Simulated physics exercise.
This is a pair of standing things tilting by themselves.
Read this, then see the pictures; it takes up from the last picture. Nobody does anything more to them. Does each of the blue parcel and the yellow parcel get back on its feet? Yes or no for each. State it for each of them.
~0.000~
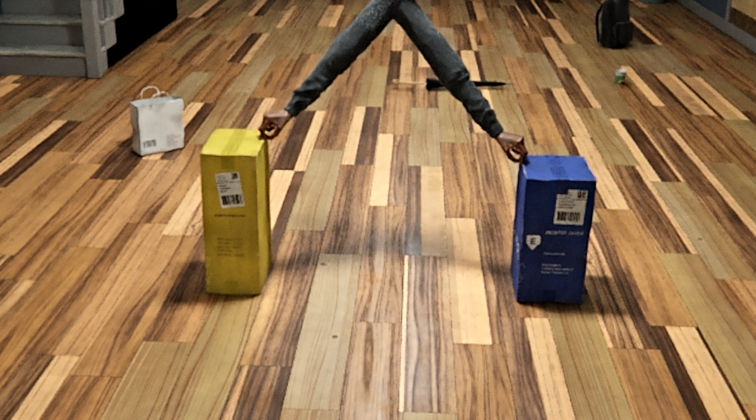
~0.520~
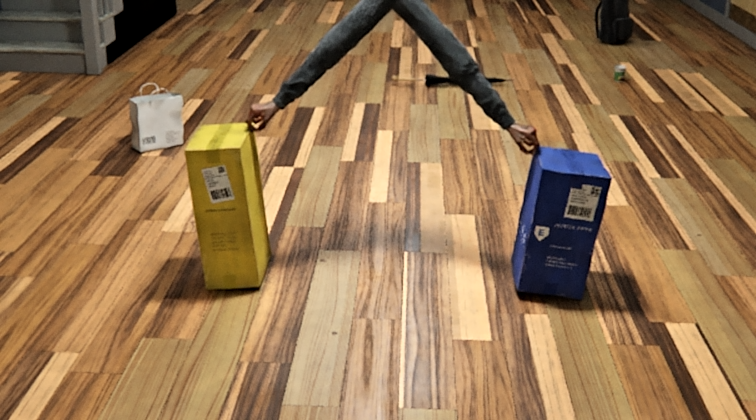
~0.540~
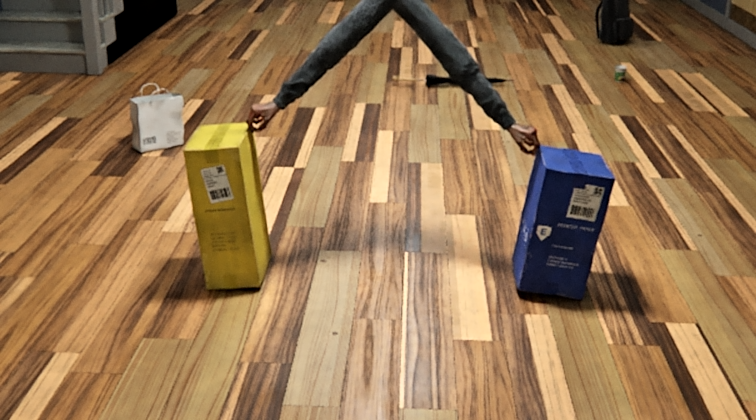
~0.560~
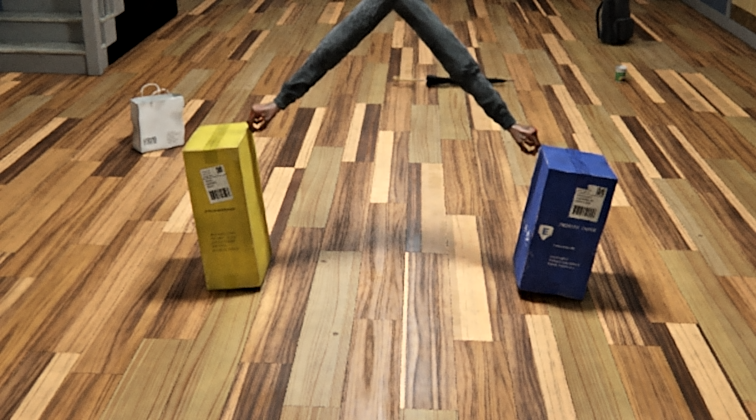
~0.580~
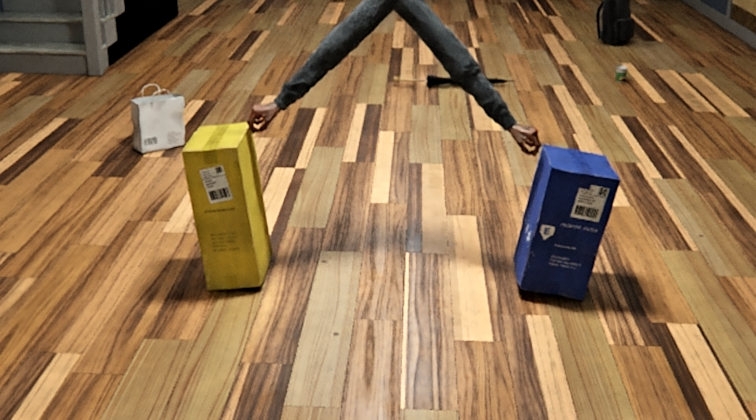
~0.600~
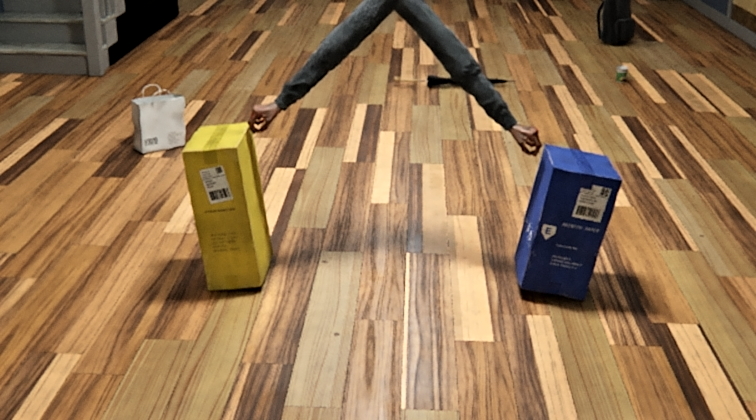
Answers: Blue parcel - yes; yellow parcel - yes.
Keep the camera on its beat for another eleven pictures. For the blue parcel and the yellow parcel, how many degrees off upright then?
They'd lean some 4° and 0° from upright.
By 0.80 s, blue parcel 5° off upright near (559, 224); yellow parcel upright near (237, 208).
By 1.02 s, blue parcel 4° off upright near (548, 224); yellow parcel 3° off upright near (244, 207).
By 1.22 s, blue parcel upright near (553, 225); yellow parcel 2° off upright near (237, 208).
When it is over (1.9 s), the blue parcel settles on its feet, near (552, 226); the yellow parcel settles on its feet, near (240, 209).
